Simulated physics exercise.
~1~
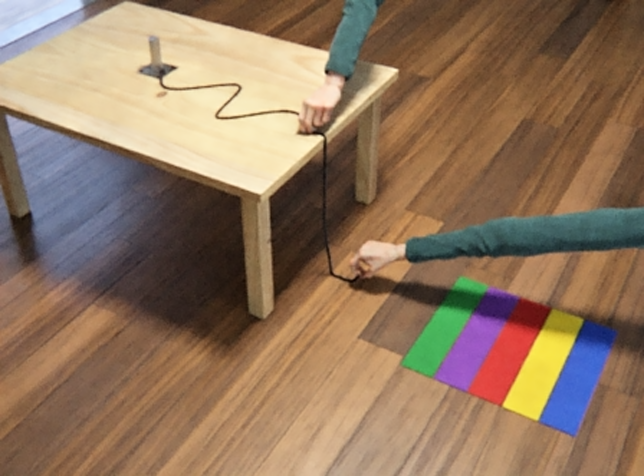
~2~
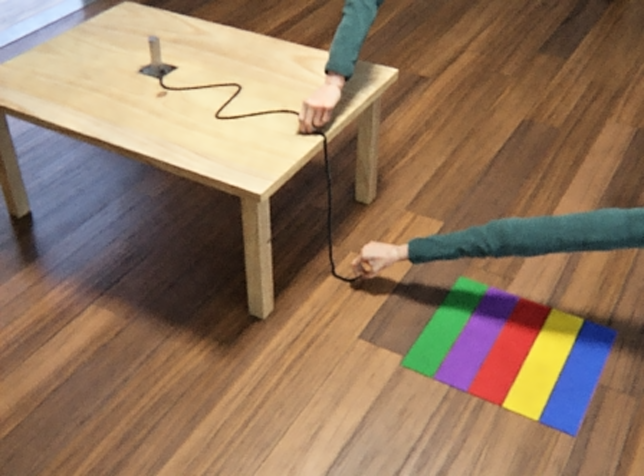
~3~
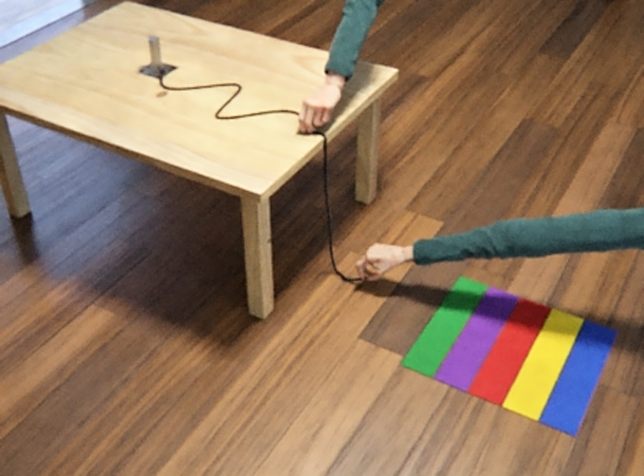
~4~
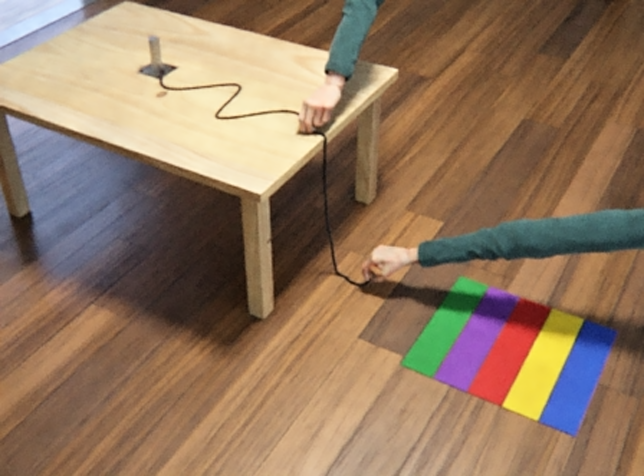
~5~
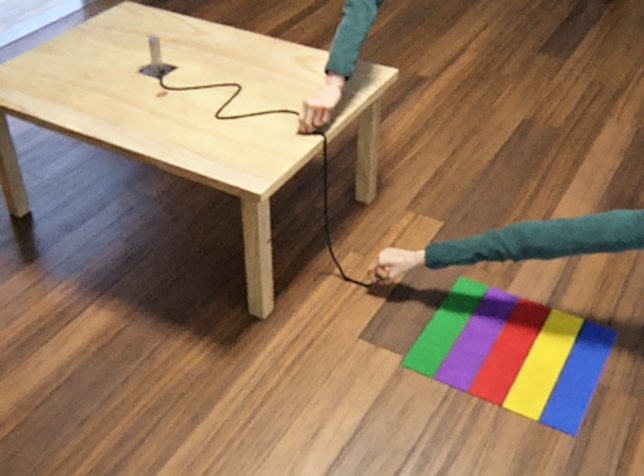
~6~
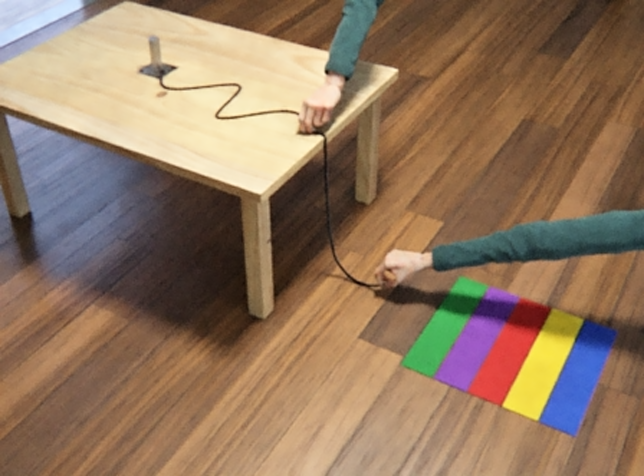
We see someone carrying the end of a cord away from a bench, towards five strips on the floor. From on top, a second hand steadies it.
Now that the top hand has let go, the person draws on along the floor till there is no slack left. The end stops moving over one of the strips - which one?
The blue strip.
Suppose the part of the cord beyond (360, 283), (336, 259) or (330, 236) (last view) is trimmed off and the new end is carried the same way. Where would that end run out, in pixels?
I'd put it around (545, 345) for the first cut, (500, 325) for the second and (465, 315) for the third.
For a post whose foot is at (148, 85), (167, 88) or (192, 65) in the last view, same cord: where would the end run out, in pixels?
In order, it comes out close to (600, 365), (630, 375) and (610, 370).
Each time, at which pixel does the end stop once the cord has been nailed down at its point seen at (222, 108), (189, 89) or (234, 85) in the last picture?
Respectively (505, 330), (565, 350) and (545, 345).
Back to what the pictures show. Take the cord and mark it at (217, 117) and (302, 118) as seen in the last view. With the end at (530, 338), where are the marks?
The two spots land somewhere near (300, 123) and (347, 190).
A little later, end near (530, 338); over red.
Next, end near (566, 351); over yellow.
When it is tight, end near (586, 359); over blue. It gets as far as the blue strip.
